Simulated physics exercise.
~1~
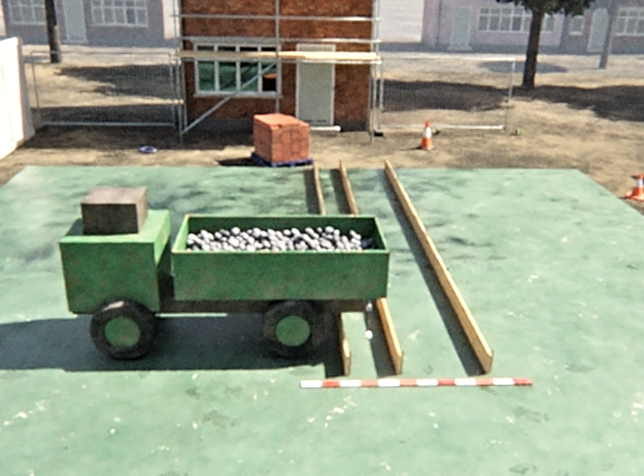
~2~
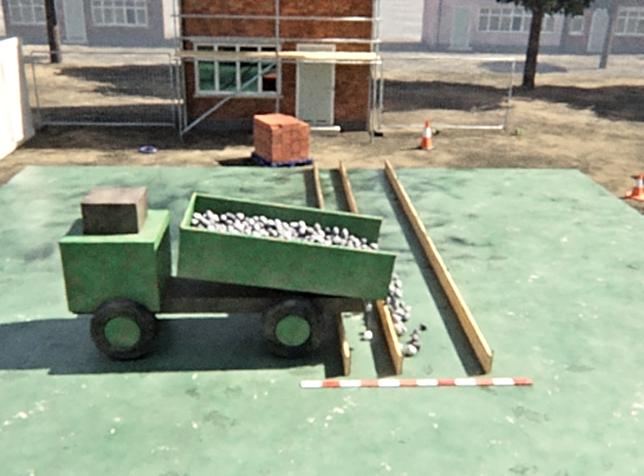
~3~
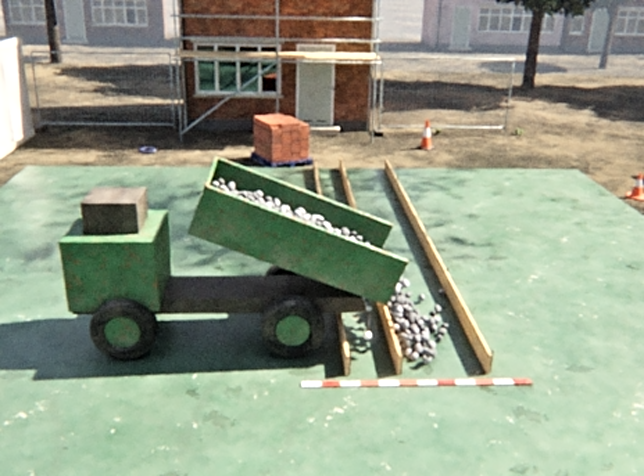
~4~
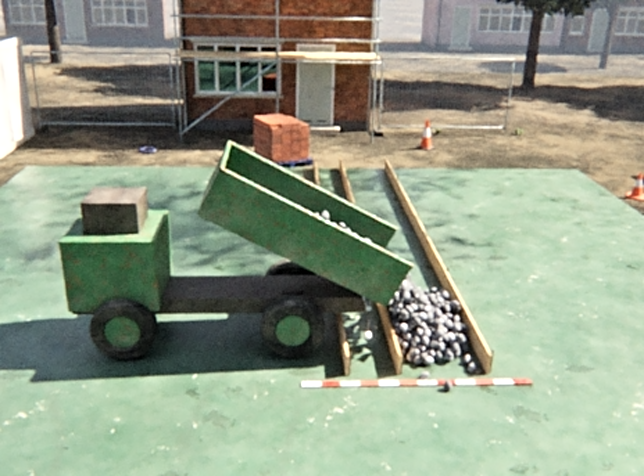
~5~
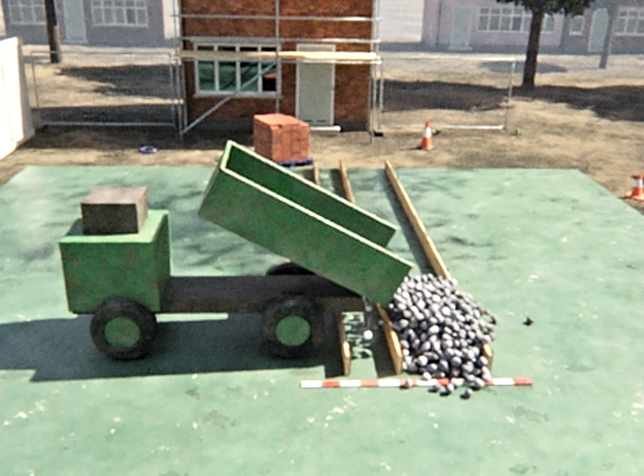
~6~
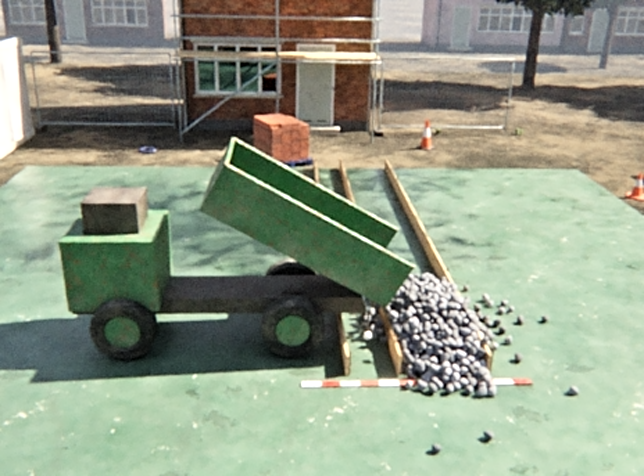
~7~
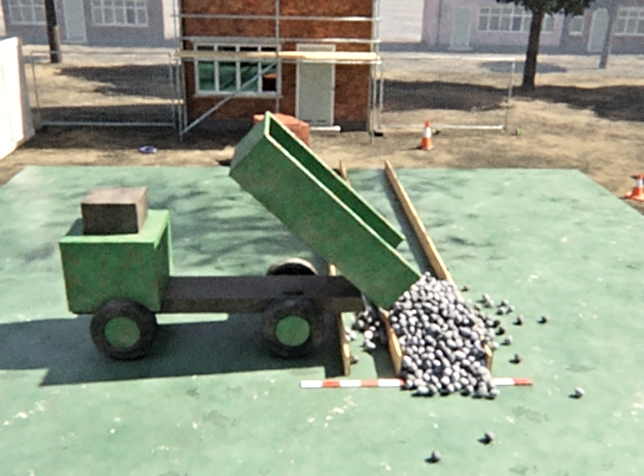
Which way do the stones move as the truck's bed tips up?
The stones move to the right, sliding down the bed and off its lower end onto the ground.
